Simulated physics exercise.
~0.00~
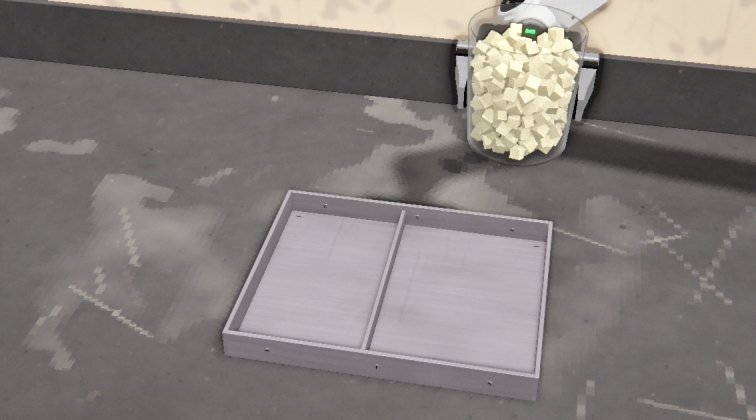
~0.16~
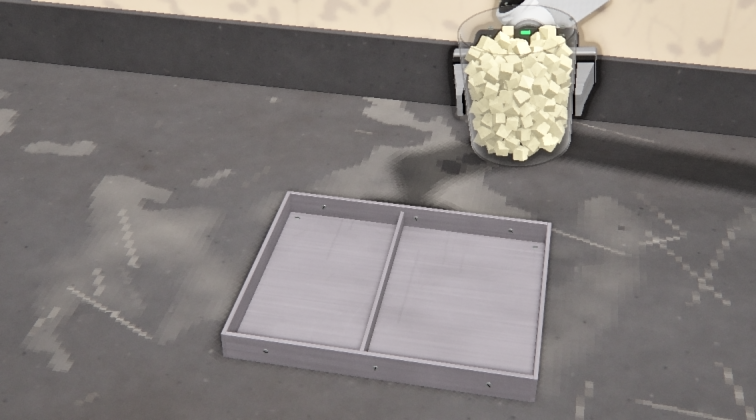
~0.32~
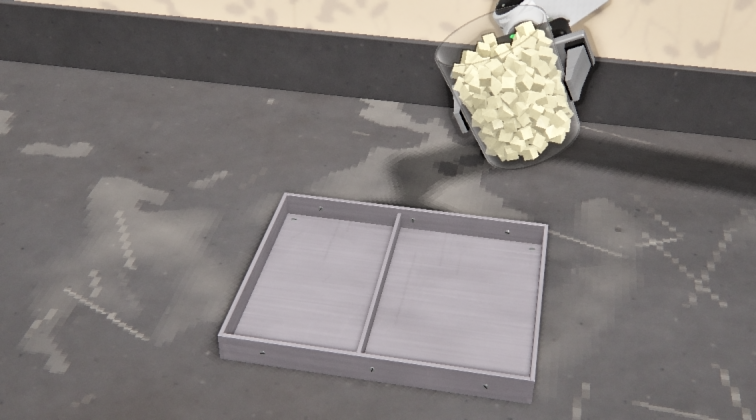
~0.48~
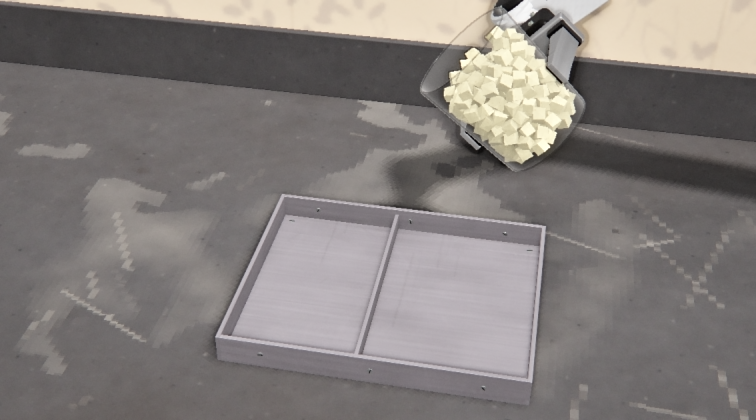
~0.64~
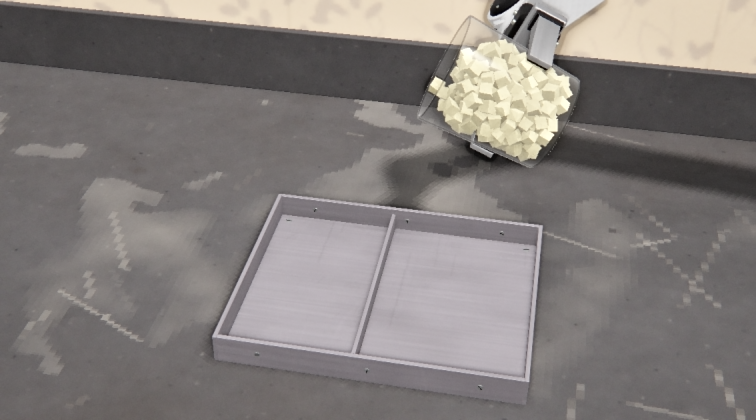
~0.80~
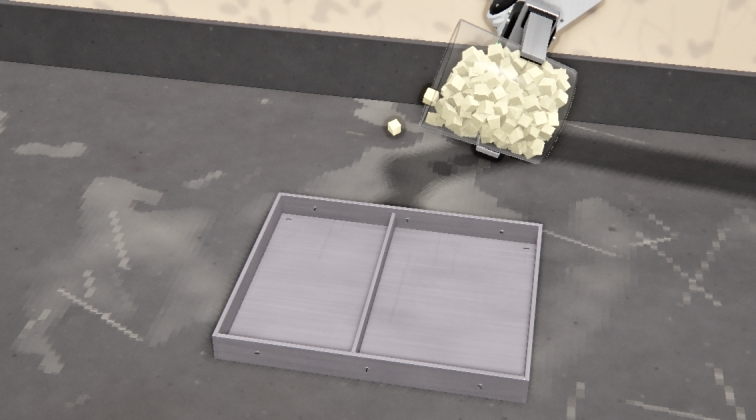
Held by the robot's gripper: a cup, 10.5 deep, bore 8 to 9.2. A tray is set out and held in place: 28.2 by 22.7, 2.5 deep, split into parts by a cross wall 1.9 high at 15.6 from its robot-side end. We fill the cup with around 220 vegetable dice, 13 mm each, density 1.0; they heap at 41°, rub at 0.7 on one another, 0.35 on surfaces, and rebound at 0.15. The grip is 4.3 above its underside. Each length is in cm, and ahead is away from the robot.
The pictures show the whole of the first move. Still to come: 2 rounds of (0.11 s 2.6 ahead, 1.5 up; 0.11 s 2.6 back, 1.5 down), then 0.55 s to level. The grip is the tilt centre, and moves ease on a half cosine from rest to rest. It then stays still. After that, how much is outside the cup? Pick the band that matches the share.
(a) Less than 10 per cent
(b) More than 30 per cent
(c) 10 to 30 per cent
More than 30 per cent (b).
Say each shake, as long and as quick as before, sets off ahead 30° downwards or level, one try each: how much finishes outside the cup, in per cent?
You'd get some 10 per cent with the first setting and some 25 per cent with the second.
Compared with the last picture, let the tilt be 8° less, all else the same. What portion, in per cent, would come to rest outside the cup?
Around 20 in a hundred, I'd say.
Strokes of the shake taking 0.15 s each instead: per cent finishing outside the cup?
Then roughly 15 percent.
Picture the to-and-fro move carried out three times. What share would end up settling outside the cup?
Then about 45 per cent.
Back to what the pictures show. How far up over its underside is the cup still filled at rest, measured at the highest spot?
I'd say near 8.5 cm from the bottom.
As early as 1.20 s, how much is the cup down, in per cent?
About 25 in a hundred parts are out by then.
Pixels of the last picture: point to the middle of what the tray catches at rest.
It ends up close to (337, 282).
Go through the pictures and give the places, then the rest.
The first picture shows the cup middle at (522, 88), level; upper third of the load around (524, 63), from x 480 to 570, top at y 30; 220 in the cup.
The second picture shows the cup middle at (519, 89), tilted 7° forward; upper third of the load around (522, 65), from x 475 to 565, top at y 35.
The third picture shows the cup middle at (512, 91), tilted 25° forward; upper third of the load around (518, 68), from x 460 to 565, top at y 30.
The fourth picture shows the cup middle at (506, 94), tilted 48° forward; upper third of the load around (510, 71), from x 450 to 570, top at y 35.
The fifth picture shows the cup middle at (501, 96), tilted 66° forward; upper third of the load around (505, 76), from x 435 to 565, top at y 45.
The sixth picture shows the cup middle at (500, 96), tilted 73° forward; upper third of the load around (506, 80), from x 395 to 560, top at y 55; 219 in the cup, 1 in flight or on a rim.
After 1.20 s, tilted 73° forward, highest piece 27 above the table; 170 in the cup, 29 in the far-side part, 8 in the robot-side part, 13 in flight or on a rim.
After 1.59 s, tilted 21° forward, highest piece 29 above the table; 138 in the cup, 62 in the far-side part, 20 in the robot-side part.
After 1.99 s, level, highest piece 28 above the table; 138 in the cup, 62 in the far-side part, 20 in the robot-side part.
After 3.04 s, level, highest piece 28 above the table; 138 in the cup, 62 in the far-side part, 20 in the robot-side part.
In the end, 138 in the cup, 62 in the far-side part, 20 in the robot-side part. That is 37 % outside the cup.
